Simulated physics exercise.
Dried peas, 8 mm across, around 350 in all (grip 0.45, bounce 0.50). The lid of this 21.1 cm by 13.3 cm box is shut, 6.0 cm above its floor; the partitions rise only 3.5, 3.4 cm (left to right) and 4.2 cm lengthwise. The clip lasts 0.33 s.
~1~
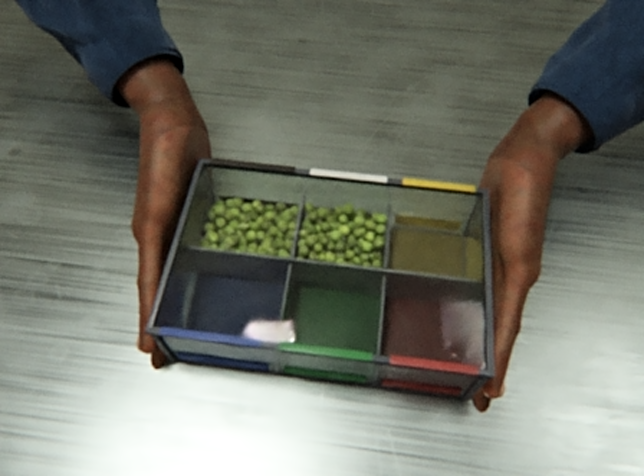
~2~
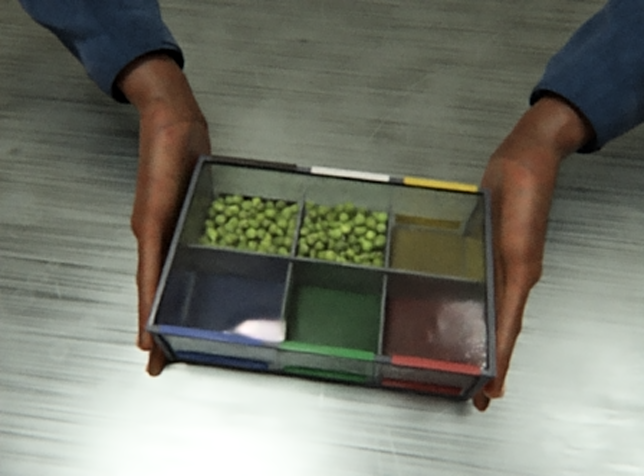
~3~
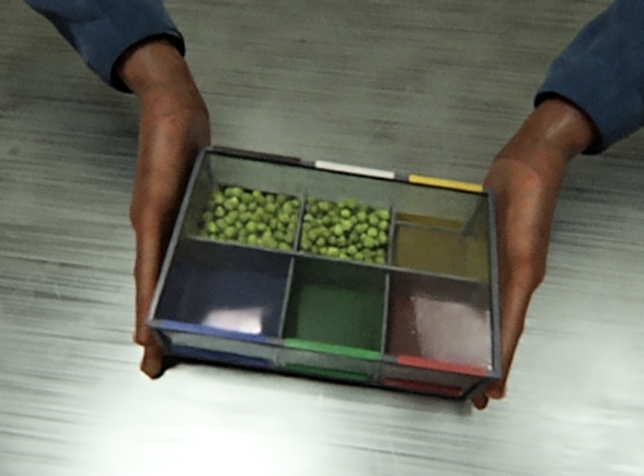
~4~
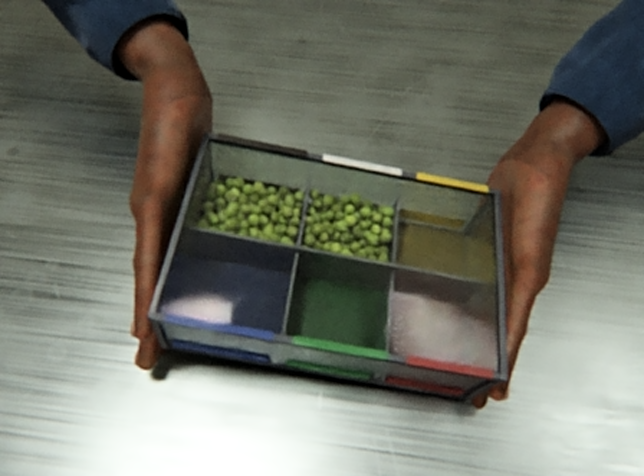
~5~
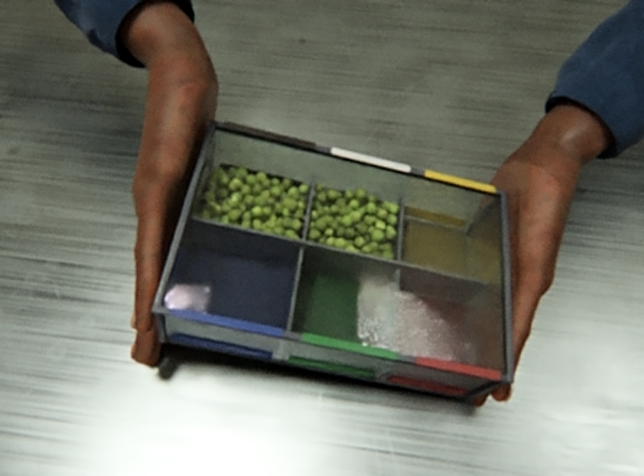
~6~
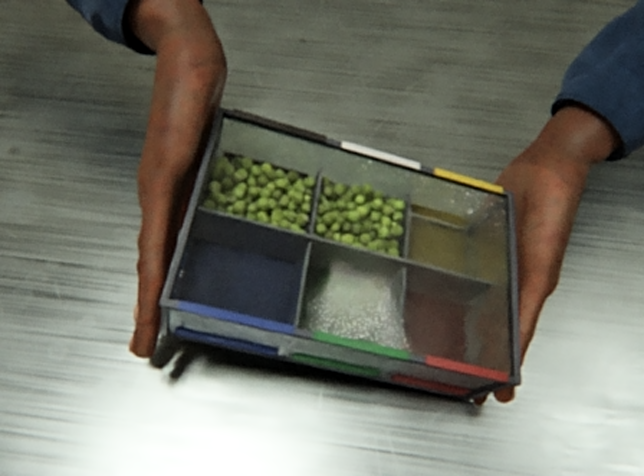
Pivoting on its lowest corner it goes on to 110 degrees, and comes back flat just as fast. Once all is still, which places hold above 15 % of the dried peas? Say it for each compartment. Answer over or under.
Red compartment: Over; blue compartment: Under; green compartment: Under; yellow compartment: Over; white compartment: Under; black compartment: Under.
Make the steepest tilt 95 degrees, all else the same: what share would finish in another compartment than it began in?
Some 75 per cent.
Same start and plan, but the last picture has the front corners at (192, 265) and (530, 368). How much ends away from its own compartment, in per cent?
Then about 90 per cent.
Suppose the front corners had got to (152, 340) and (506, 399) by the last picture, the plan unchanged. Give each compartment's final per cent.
Red 70; blue 0; green 20; yellow 0; white 5; black 0.
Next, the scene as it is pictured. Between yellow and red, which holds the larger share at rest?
The yellow compartment.
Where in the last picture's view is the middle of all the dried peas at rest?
At about (440, 278).
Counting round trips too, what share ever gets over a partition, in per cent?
Some 100 per cent.
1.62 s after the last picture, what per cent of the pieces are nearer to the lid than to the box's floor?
Roughly 80 per cent.
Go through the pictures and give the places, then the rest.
The first frame shows box tilt 0 degrees, front corners at (153, 328) and (487, 370); white 50 %, black 50 %.
The second frame shows box tilt 1 degrees, front corners at (153, 326) and (488, 371).
The third frame shows box tilt 4 degrees, front corners at (154, 321) and (493, 372), lowest corner right front.
The fourth frame shows box tilt 8 degrees, front corners at (156, 314) and (500, 374), lowest corner right front.
The fifth frame shows box tilt 12 degrees, front corners at (161, 307) and (506, 376), lowest corner right front.
The sixth frame shows box tilt 16 degrees, front corners at (169, 301) and (513, 378), lowest corner right front; white 50 %, black 50 %.
Then, 1.62 s after the last picture, tilt 110 degrees; red 20 %, yellow 50 %, white 20 %, black 10 %.
Then, 2.68 s after the last picture, tilt 50 degrees; red 40 %, yellow 60 %.
Then, 3.73 s after the last picture, tilt 0 degrees; red 40 %, yellow 60 %.
In the end, red 40 %, blue 0 %, green 0 %, yellow 60 %, white 0 %, black 0 %.
